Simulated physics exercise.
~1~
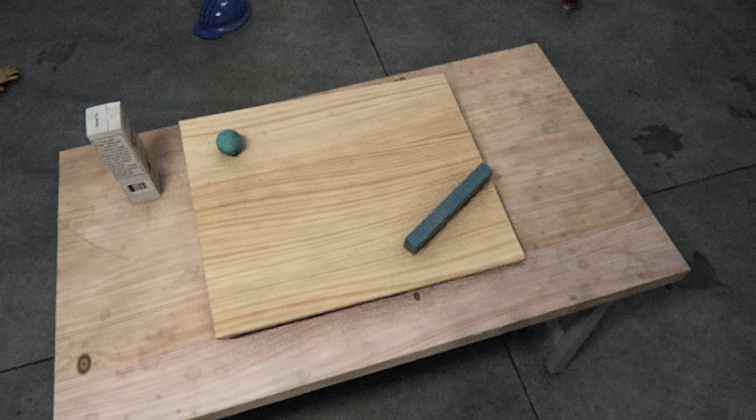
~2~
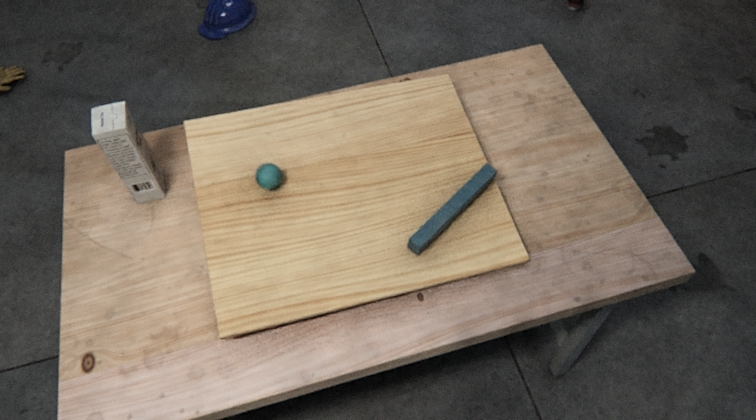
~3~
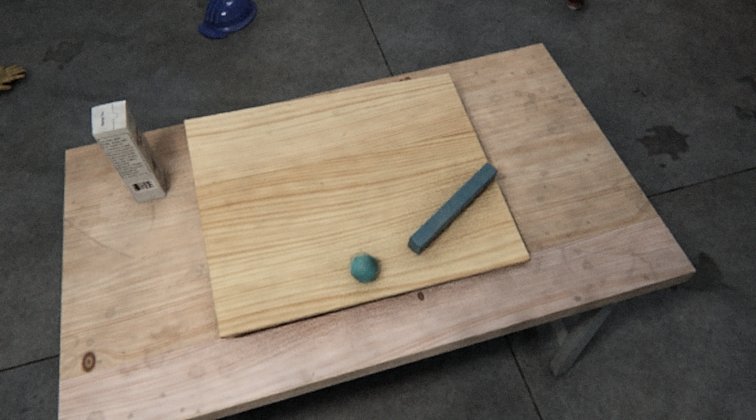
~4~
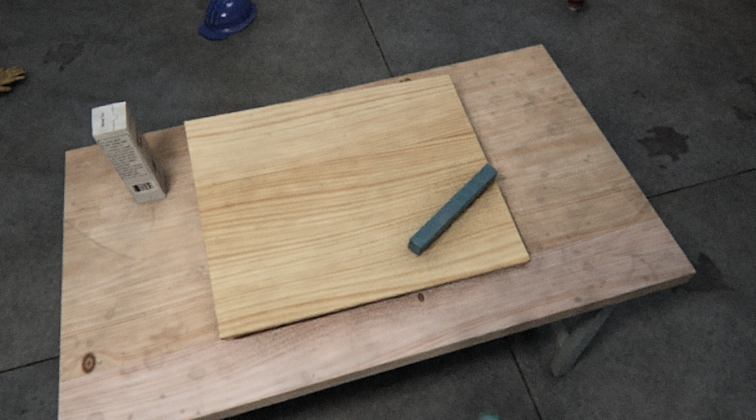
A turquoise ball sits near the upper left of a pale, tilted wooden board, which lies on a larger wooden table seen from above in a slightly swaying view. A blue-grey bar is fixed slantwise on the board's right side, a white carton stands to the left, and a blue helmet rests on the dark floor behind. The ball rolls right and down across the board, passing to the left of the bar. It nears the near edge, then goes over it and leaves the board. At the end the carton and bar remain in place, and the board is clear of the ball.
